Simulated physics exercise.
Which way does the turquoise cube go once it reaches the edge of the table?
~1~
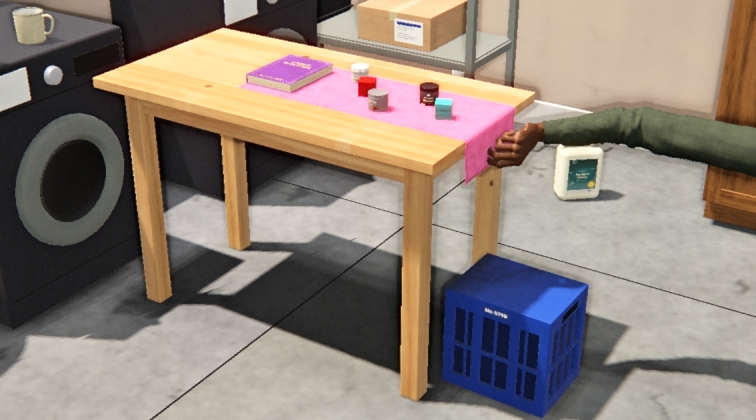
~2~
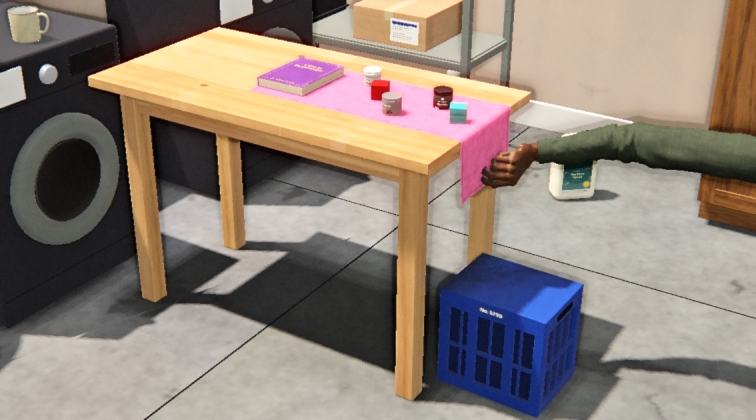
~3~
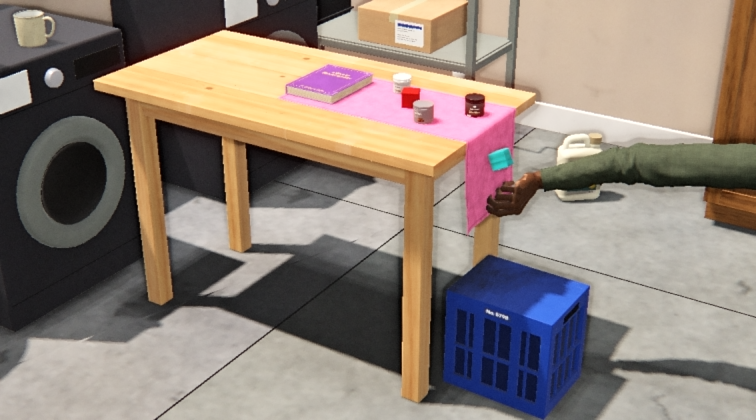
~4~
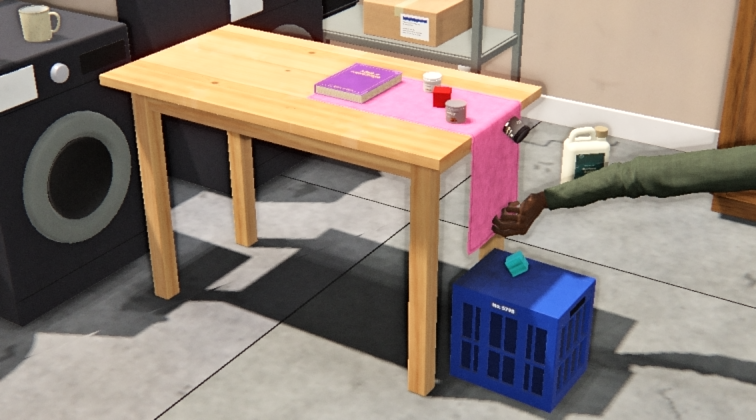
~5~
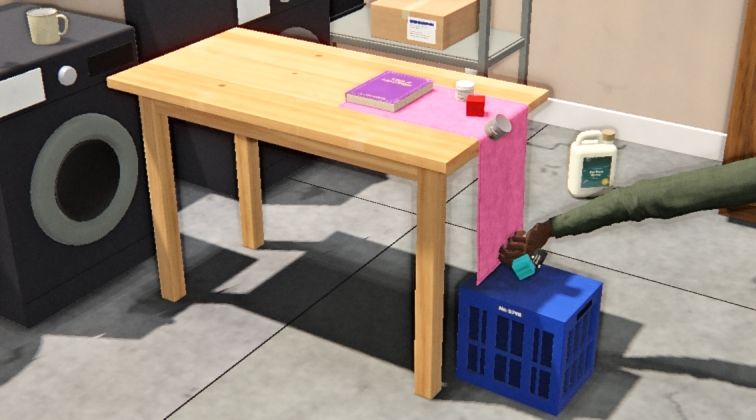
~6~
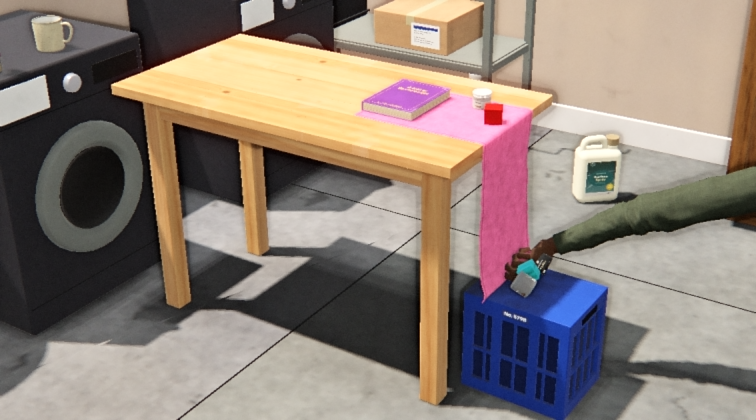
It moves down, dropping past the hanging cloth onto the top of the blue crate.
